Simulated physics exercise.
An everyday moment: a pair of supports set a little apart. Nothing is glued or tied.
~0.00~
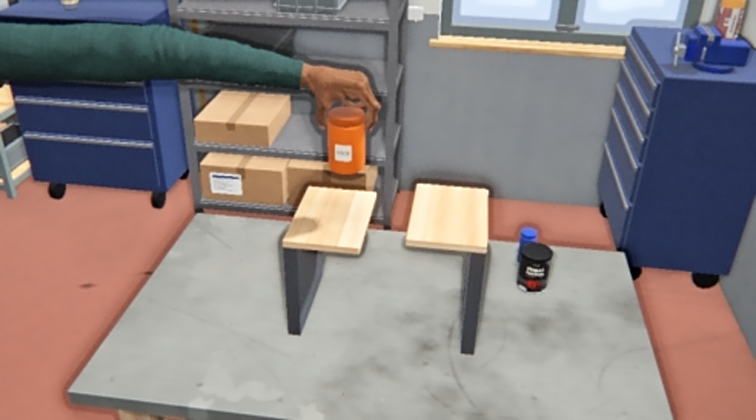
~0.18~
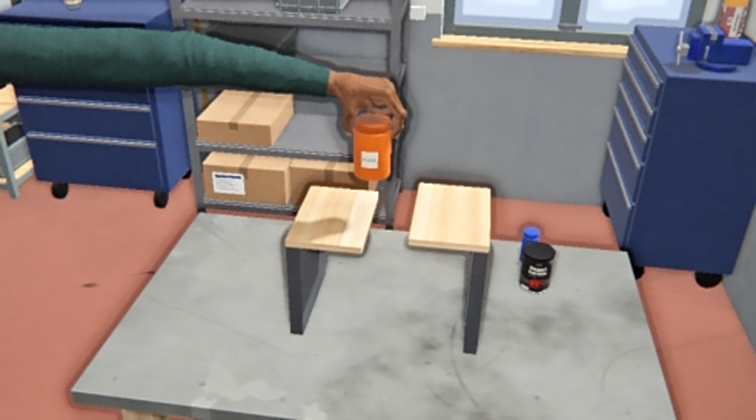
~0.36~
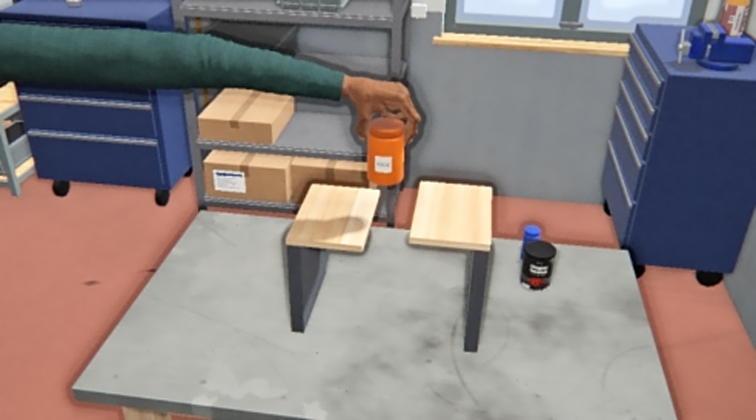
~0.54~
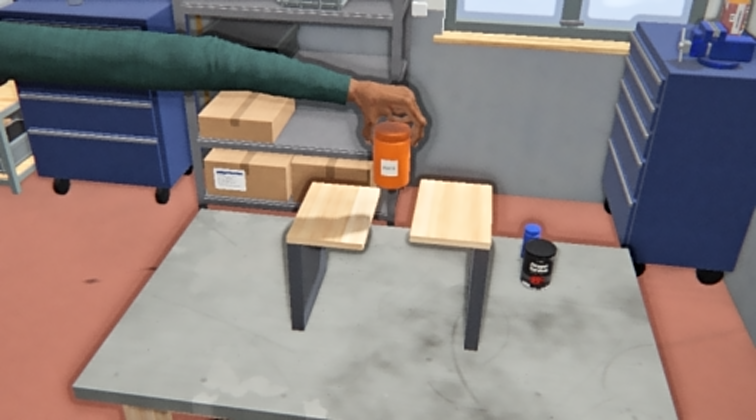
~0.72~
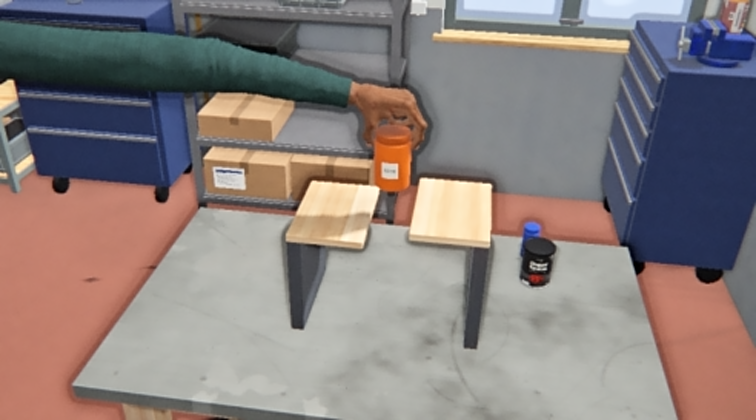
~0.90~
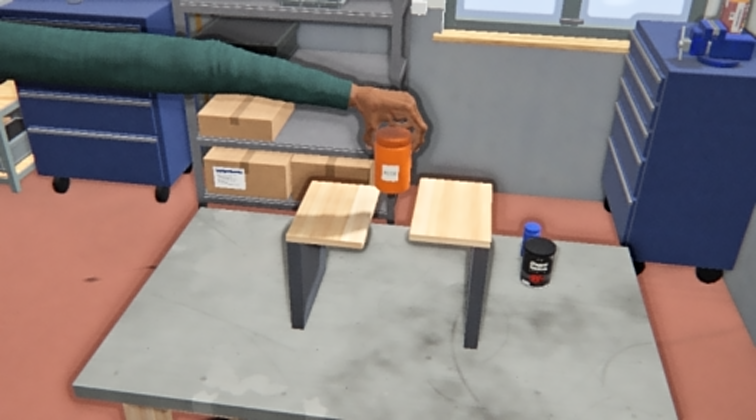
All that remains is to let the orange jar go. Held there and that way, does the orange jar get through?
The jar reaches the table.
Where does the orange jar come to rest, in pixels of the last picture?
Around (388, 285).
After 1.20 s, orange jar shifted well along near (390, 240).
After 1.30 s, orange jar shifted well along near (389, 280).
In the end (1.9 s), moved from the start, orange jar; the other 2 unmoved. At the end, from the last picture's camera, orange jar near (388, 285). The jar drops through.
